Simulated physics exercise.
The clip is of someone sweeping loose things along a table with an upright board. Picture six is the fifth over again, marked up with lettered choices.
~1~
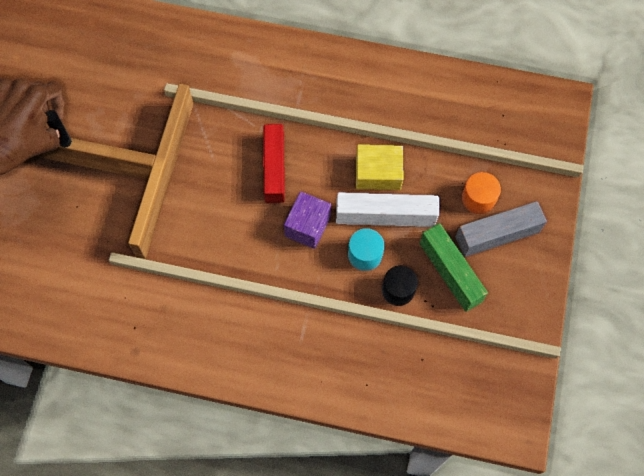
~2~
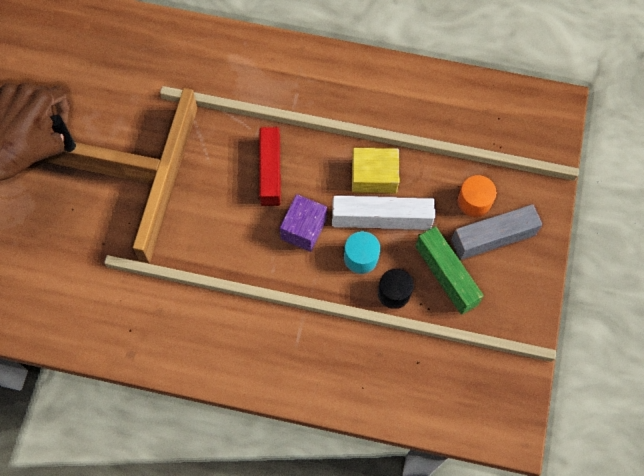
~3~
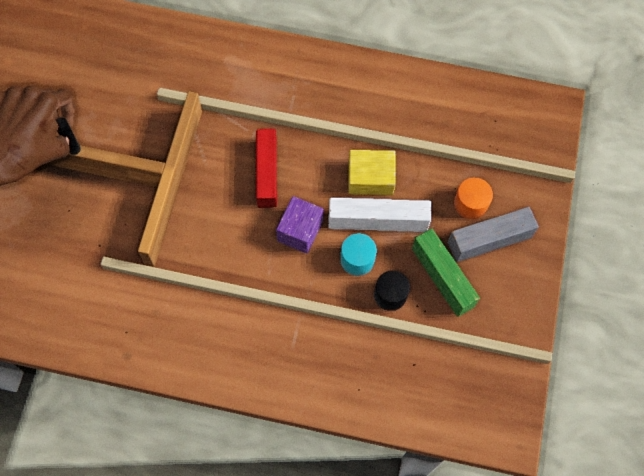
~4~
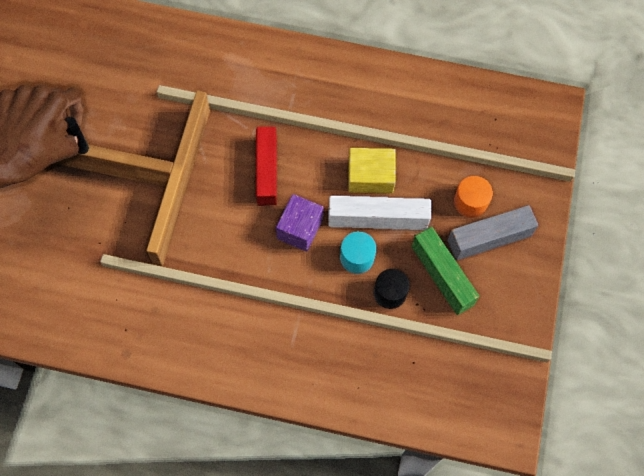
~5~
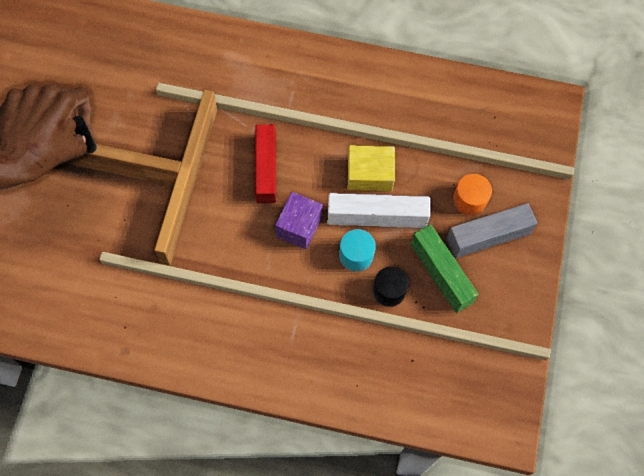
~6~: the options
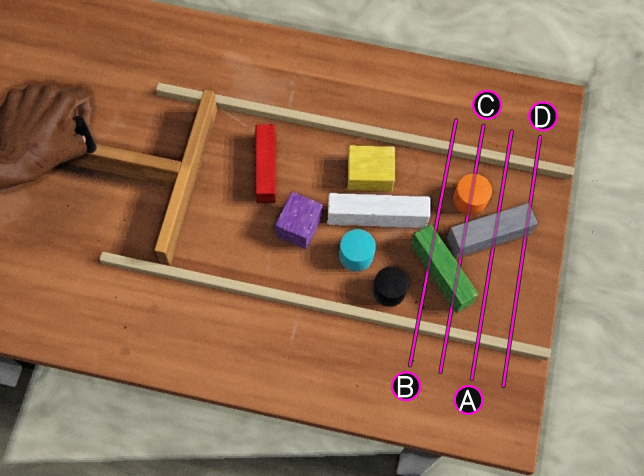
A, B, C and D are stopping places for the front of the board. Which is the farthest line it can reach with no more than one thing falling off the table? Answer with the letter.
No farther than C.
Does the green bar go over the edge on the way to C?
No.
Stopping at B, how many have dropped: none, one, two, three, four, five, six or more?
By then, none.
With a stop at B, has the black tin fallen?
No.
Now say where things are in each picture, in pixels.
The first frame shows green bar (453, 268); orange tin (481, 193); yellow block (379, 167).
The second frame shows board (164, 166); purple block (304, 223).
The third frame shows board (169, 169); grey bar (493, 234).
The fourth frame shows board (178, 169); red stick (267, 166).
The fifth frame shows board (185, 168); green bar (444, 269); orange tin (472, 195); yellow block (371, 168).
On the copy, A at (493, 248); B at (434, 236); C at (463, 242); D at (523, 255).
On C. First, board (284, 189); red stick (308, 173); purple block (310, 228).
Then, board (386, 210); orange tin (525, 182); grey bar (500, 229).
Finally, board (464, 226); orange tin over the edge; grey bar (563, 244); one fallen.
By contrast, A drops three; B is within the limit but short; D drops six.
